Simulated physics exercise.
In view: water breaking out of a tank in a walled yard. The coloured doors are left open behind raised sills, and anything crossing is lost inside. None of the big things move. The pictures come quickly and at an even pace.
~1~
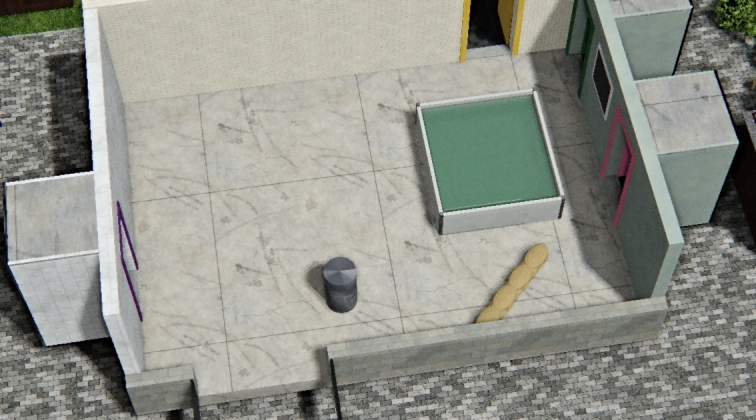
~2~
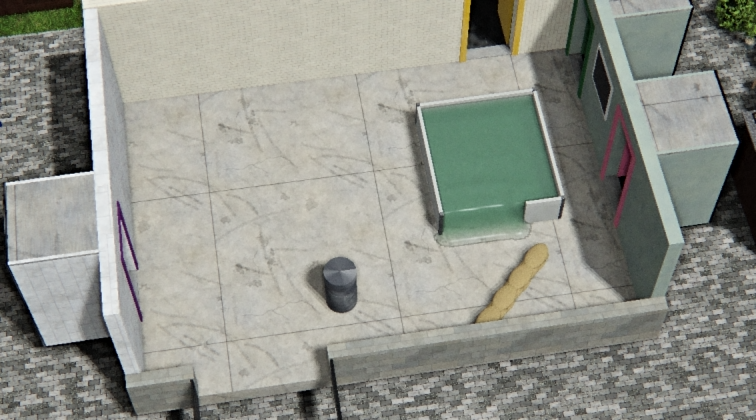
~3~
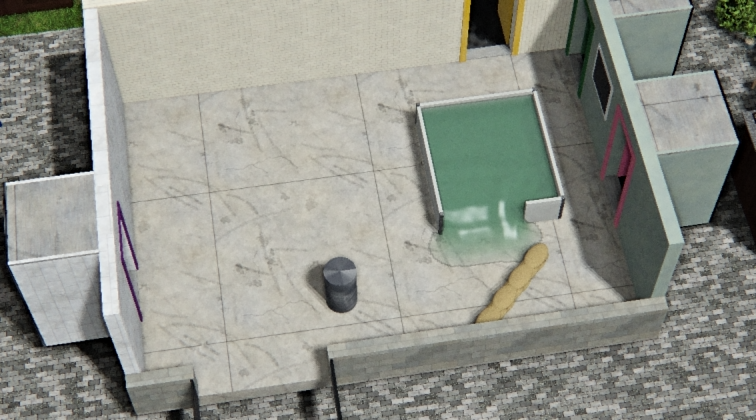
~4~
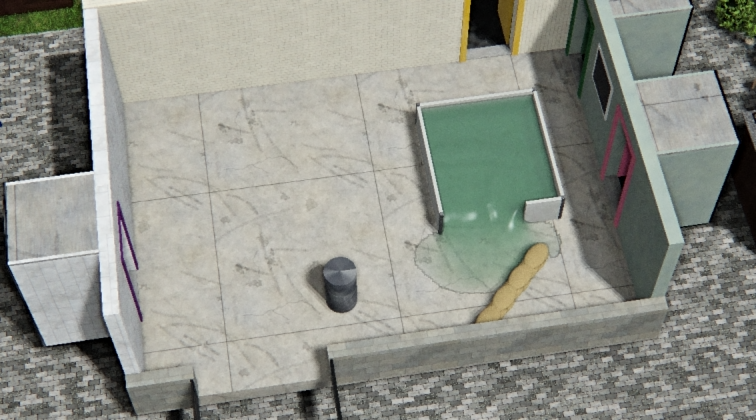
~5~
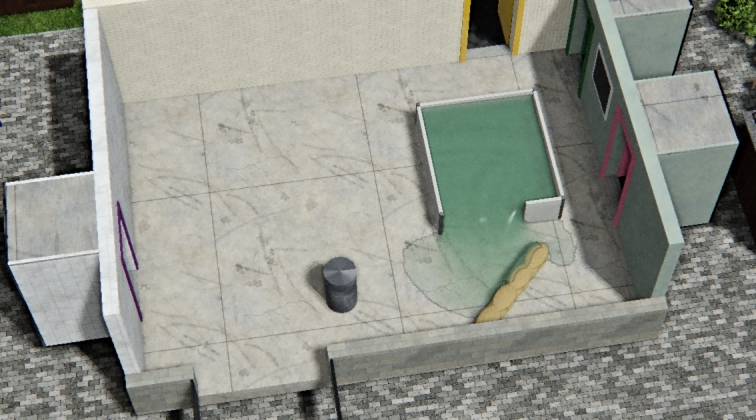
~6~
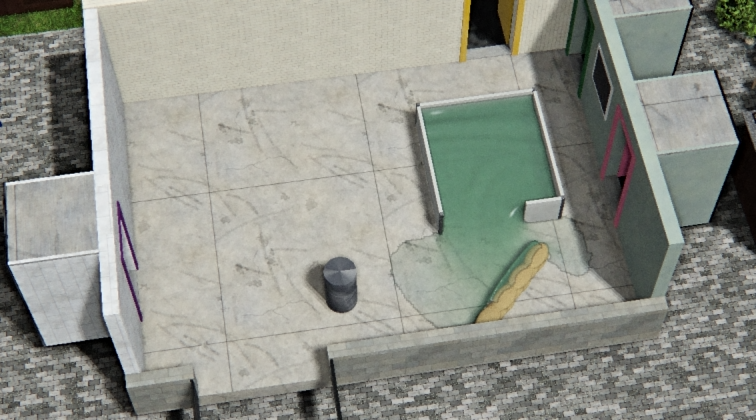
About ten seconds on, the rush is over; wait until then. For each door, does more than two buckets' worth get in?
My prediction: The pink door will let in an allowed amount, the purple door will let in too much, the green door will let in an allowed amount, the yellow door will let in an allowed amount.
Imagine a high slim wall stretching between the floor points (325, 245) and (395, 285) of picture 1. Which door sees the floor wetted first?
Outcome: The pink door.
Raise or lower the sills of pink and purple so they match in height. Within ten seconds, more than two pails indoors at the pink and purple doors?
As I read it, the pink one ends up above while the purple one remains below.
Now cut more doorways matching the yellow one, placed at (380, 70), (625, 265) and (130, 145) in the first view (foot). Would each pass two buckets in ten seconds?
Each in turn, the new doors: Remains within bounds, breaks the limit, remains within bounds.
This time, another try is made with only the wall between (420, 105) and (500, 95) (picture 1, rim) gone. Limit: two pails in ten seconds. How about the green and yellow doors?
Looking at both, the green one exceeds the mark while the yellow one exceeds the mark.
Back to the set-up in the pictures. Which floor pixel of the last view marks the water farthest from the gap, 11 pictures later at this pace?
About at (223, 379).
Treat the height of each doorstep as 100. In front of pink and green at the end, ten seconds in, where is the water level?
Roughly 40 per cent, then 70 per cent.
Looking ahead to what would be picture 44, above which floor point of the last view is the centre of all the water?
Roughly at (395, 249).
A moment on, water covers 15 % of the floor; the pink door not reached, the purple door not reached, the green door not reached, the yellow door not reached.
Next, water covers 25 % of the floor; the pink door wet at the sill, nothing in, the purple door not reached, the green door not reached, the yellow door not reached.
Then, water covers 40 % of the floor; the pink door wet at the sill, nothing in, the purple door under two buckets in, the green door not reached, the yellow door not reached.
Later, water covers 75 % of the floor; the pink door wet at the sill, nothing in, the purple door over two buckets in, the green door wet at the sill, nothing in, the yellow door not reached.
In the end, water covers 95 % of the floor; the pink door wet at the sill, nothing in, the purple door far over two buckets in, the green door wet at the sill, nothing in, the yellow door wet at the sill, nothing in.
